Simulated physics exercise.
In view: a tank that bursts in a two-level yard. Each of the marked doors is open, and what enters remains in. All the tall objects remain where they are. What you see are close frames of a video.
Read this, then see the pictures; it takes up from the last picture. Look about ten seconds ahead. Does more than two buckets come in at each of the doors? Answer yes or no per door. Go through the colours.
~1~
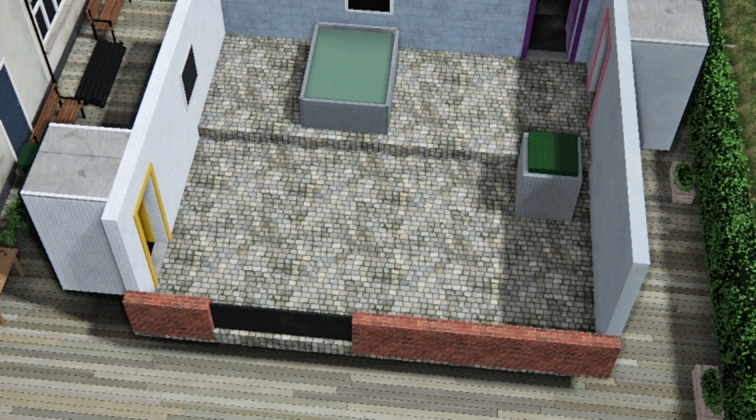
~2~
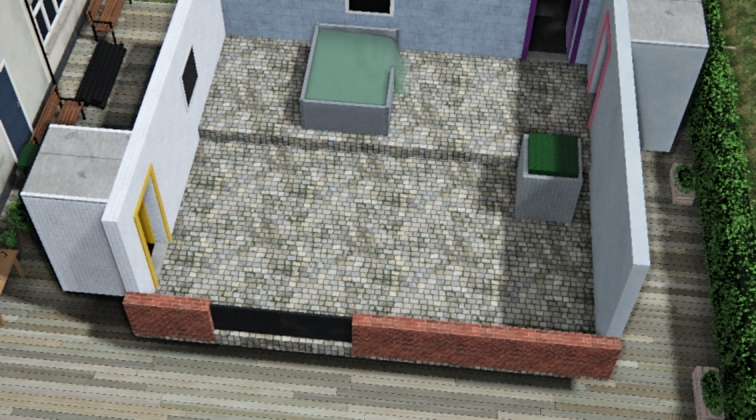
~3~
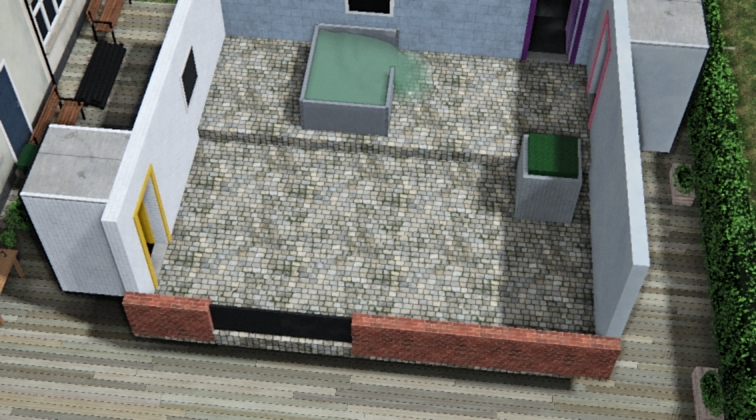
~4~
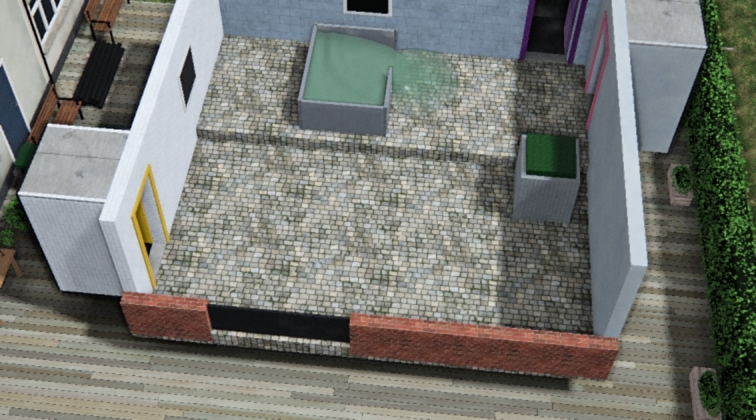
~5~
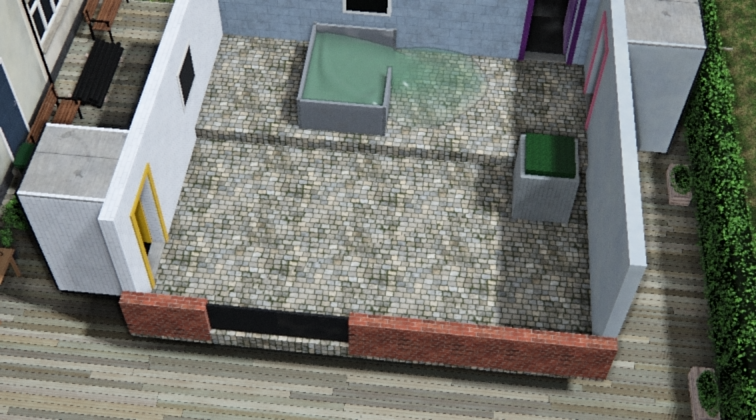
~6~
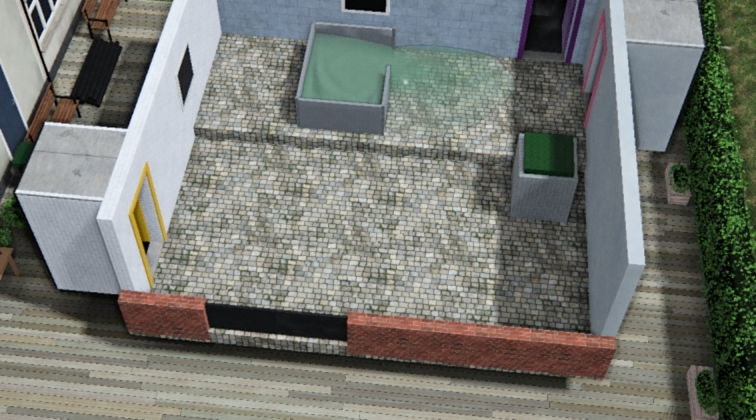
The pink door yes, the yellow door no, the purple door yes.
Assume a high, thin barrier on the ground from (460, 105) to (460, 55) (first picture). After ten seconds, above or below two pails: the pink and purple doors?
I'd say the pink door misses the limit and the purple door misses the limit.
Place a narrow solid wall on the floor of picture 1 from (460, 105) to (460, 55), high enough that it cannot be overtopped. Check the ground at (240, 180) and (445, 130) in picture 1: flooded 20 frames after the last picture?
Note: Point one left unsoaked, point two drenched.
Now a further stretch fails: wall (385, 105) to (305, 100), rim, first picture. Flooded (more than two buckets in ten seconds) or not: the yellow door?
As I see it, the yellow door tops the mark.
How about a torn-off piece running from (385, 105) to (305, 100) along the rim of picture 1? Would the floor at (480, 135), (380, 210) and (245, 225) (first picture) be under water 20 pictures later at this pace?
Point by point: Unwetted; soaked; soaked.
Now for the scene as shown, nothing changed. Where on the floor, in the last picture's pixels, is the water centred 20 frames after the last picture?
I reckon somewhere around (441, 105).
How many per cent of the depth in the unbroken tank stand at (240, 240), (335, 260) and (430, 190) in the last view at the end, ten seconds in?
4, 6, 2 %.
A moment on, water covers 20 % of the floor; the pink door under two buckets in, the yellow door not reached, the purple door wet at the sill, nothing in.
Next, water covers 20 % of the floor; the pink door far over two buckets in, the yellow door not reached, the purple door under two buckets in.
Then, water covers 25 % of the floor; the pink door far over two buckets in, the yellow door not reached, the purple door far over two buckets in.
Later, water covers 50 % of the floor; the pink door far over two buckets in, the yellow door not reached, the purple door far over two buckets in.
In the end, water covers 75 % of the floor; the pink door far over two buckets in, the yellow door not reached, the purple door far over two buckets in.
